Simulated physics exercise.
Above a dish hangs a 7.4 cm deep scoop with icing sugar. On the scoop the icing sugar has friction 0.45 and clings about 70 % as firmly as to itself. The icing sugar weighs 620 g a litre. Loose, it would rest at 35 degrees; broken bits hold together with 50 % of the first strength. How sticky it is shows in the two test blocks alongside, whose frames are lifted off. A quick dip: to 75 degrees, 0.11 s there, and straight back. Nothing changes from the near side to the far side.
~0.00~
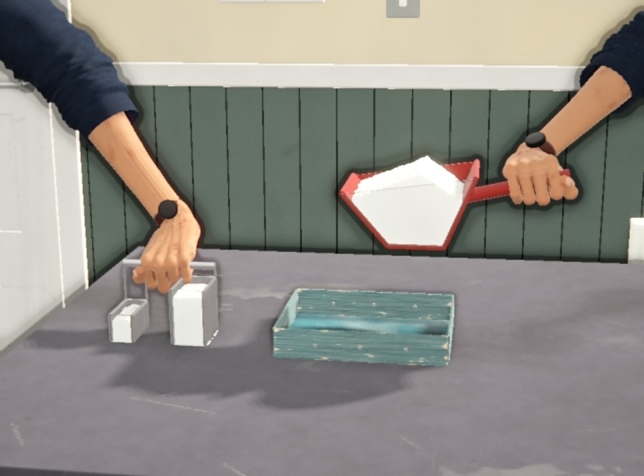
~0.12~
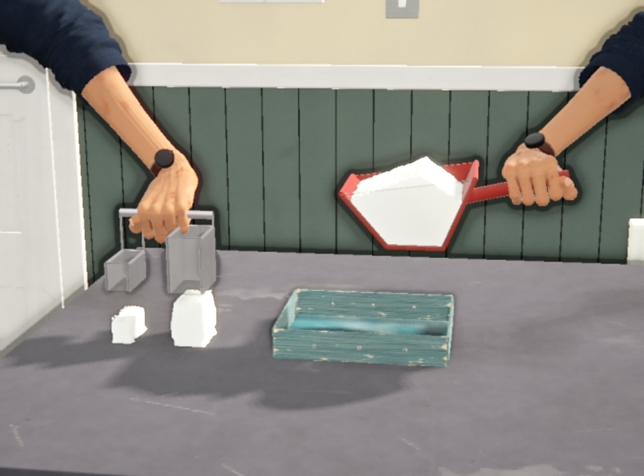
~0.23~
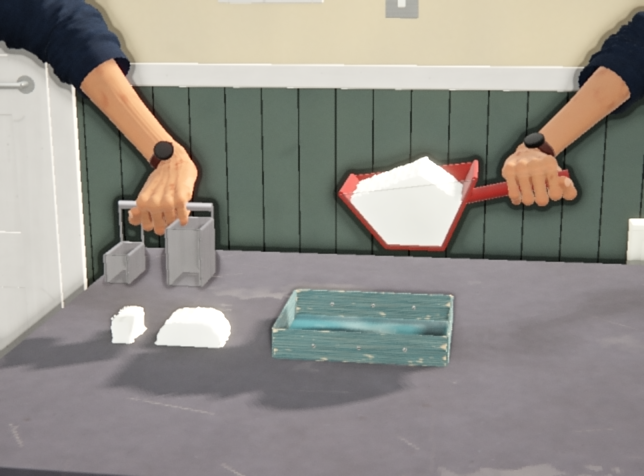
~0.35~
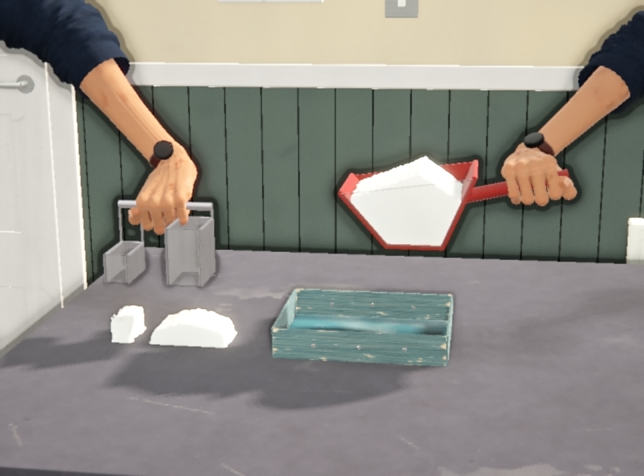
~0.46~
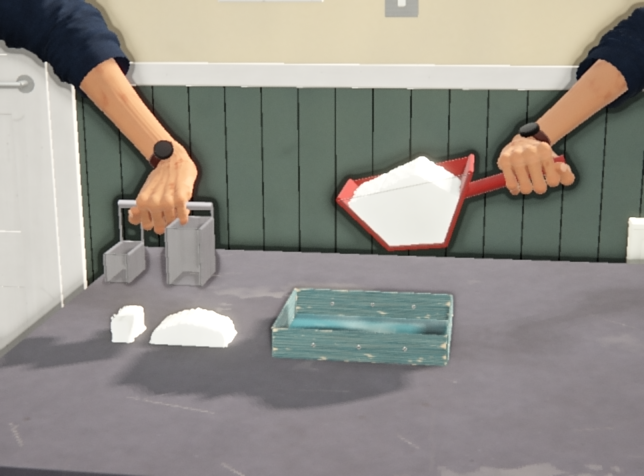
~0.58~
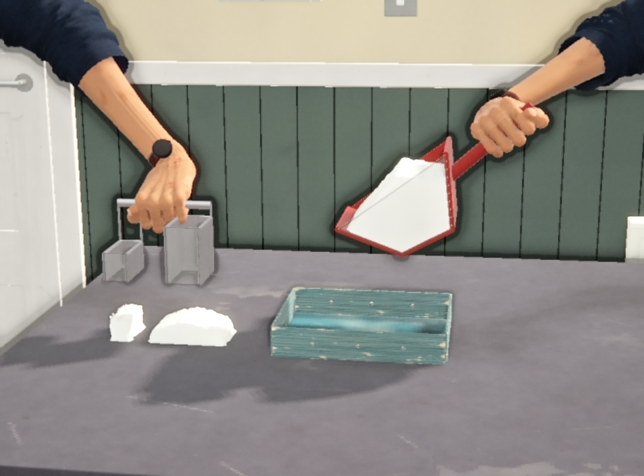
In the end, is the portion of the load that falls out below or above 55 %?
Expect above 55 %.
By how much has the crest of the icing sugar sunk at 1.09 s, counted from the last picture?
Roughly 6.0 cm.
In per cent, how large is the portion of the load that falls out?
Some 65 per cent.
By 0.81 s, the scoop is at 74 degrees and 2 % has left it.
By 1.09 s, the scoop is at 63 degrees and 59 % has left it.
By 1.37 s, the scoop is at 3 degrees and 63 % has left it.
By 1.65 s, the scoop is at 0 degrees and 63 % has left it.
By 1.89 s, at the end, the scoop is at 0 degrees and 63 % has left it.
